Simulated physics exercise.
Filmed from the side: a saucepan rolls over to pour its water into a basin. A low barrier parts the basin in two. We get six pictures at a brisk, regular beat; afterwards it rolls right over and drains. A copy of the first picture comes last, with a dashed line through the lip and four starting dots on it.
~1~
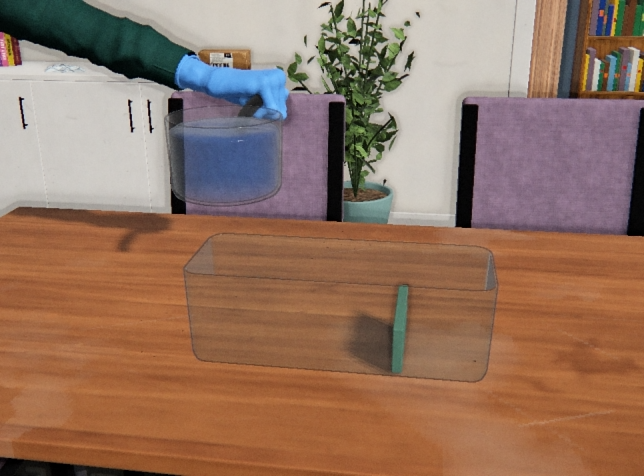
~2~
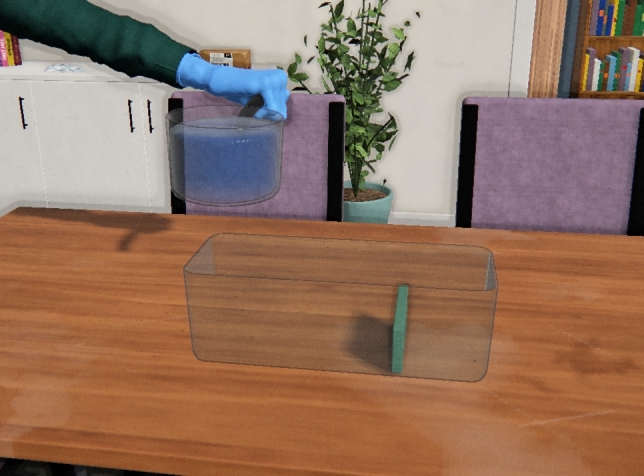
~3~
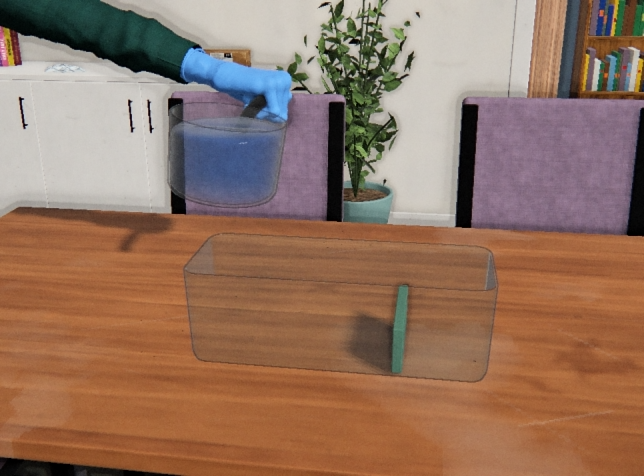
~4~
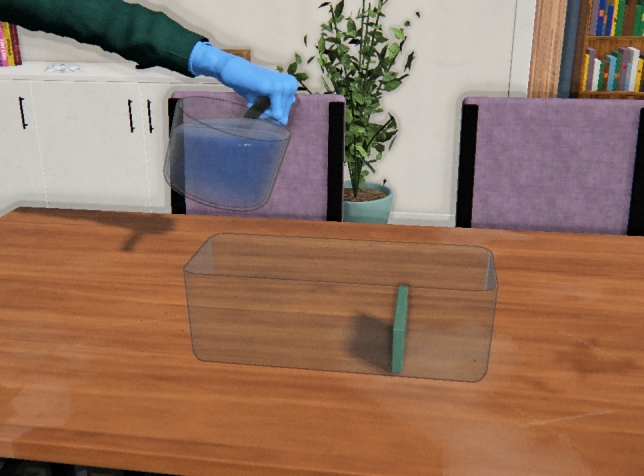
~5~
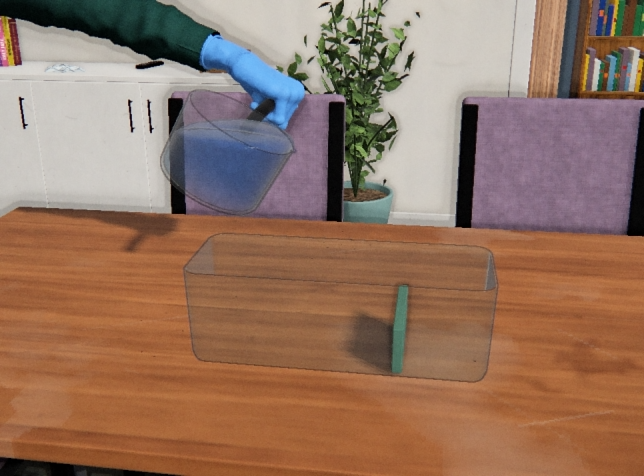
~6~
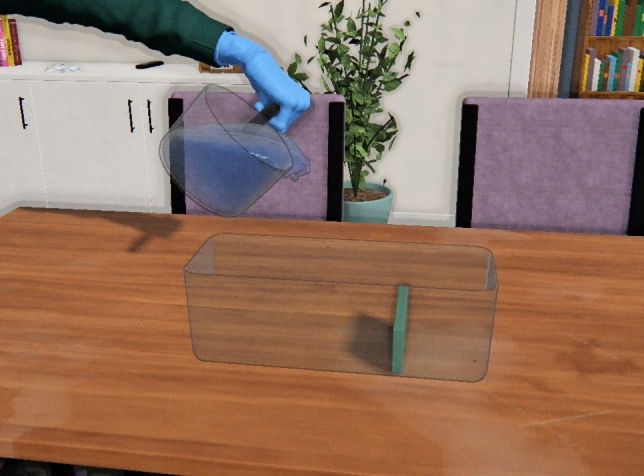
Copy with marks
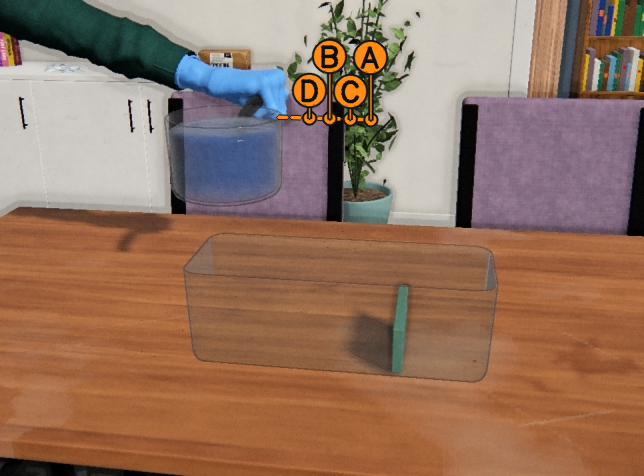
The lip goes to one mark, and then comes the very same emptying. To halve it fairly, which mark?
Spot C.
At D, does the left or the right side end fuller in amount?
More ends on the left.
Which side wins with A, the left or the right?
More ends on the right.
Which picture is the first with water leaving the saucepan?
Picture 5.
In orange, A at (370, 119); B at (329, 118); C at (350, 119); D at (309, 118).
With A, about 24 % ends left of the wall and 72 % right of it; 4 % is lost outside.
With B, about 76 % ends left of the wall and 16 % right of it; 8 % is lost outside.
With C, about 51 % ends left of the wall and 47 % right of it.
With D, about 94 % ends left of the wall and 3 % right of it; 3 % is lost outside.
